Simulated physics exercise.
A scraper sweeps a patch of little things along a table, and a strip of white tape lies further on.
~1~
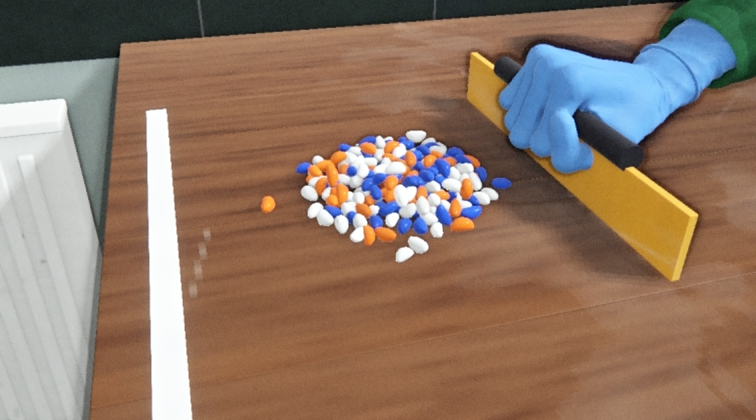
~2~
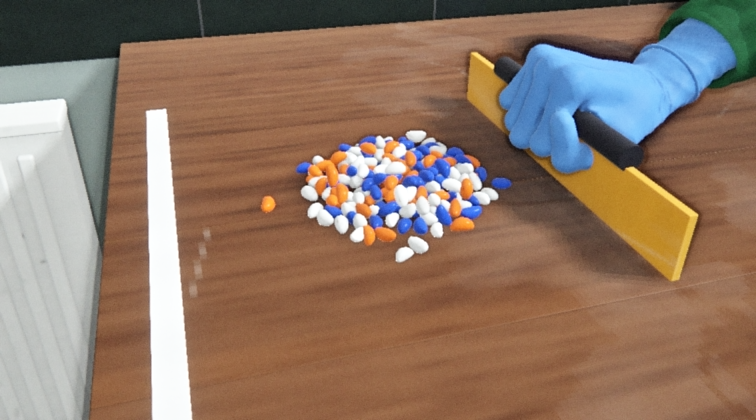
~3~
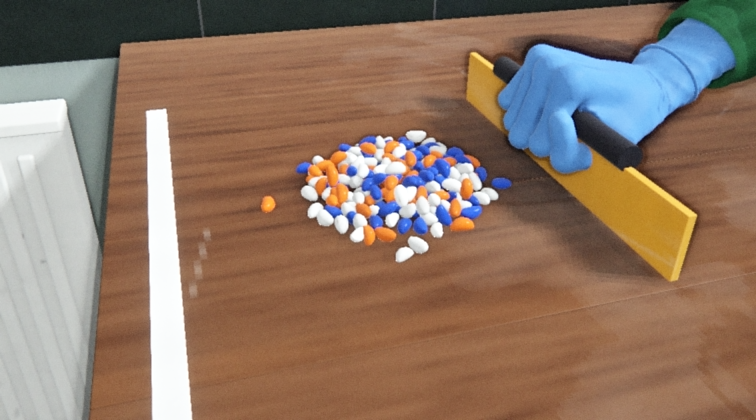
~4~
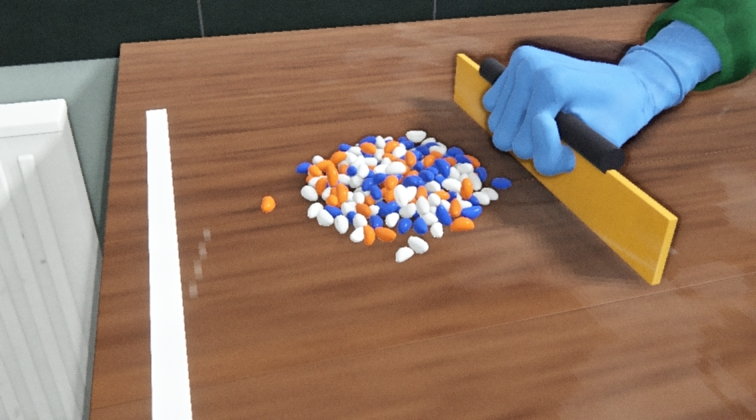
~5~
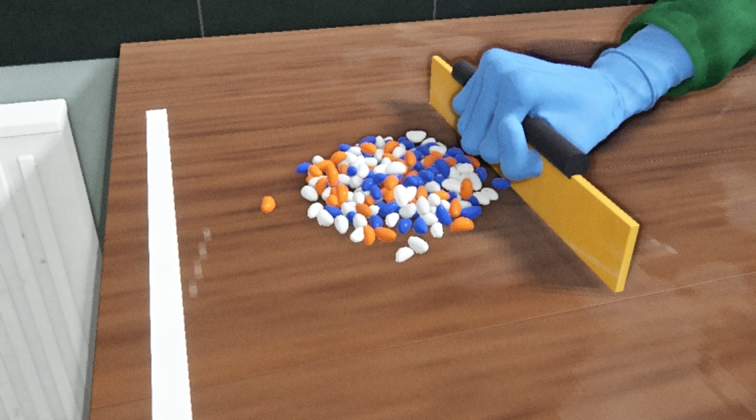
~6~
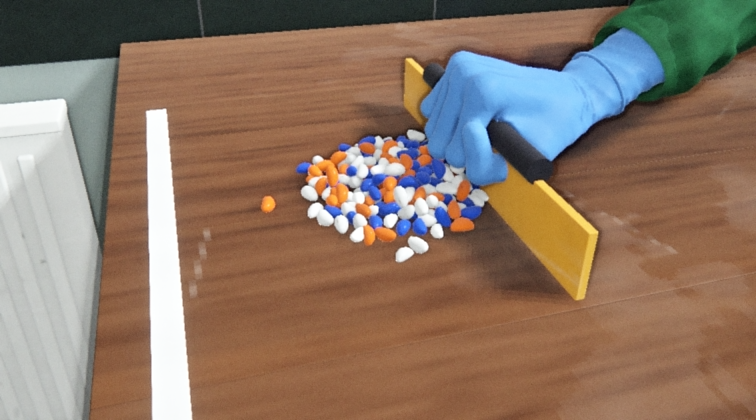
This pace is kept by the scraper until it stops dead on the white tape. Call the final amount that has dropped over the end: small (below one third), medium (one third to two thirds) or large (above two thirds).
Large.
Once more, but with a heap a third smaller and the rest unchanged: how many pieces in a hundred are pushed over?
70 per cent or so.
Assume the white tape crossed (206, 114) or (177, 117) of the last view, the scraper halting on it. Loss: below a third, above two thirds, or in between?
Result 1: Below one third. Result 2: The middle third.
Soon, scraper still moving, near (313, 143); heap all on the table, its front near (180, 222).
A while on, scraper stopped at the white tape; heap about two thirds over the edge.
Towards the end, scraper stopped at the white tape; heap most over the edge.
Finally, scraper stopped at the white tape; heap most over the edge.
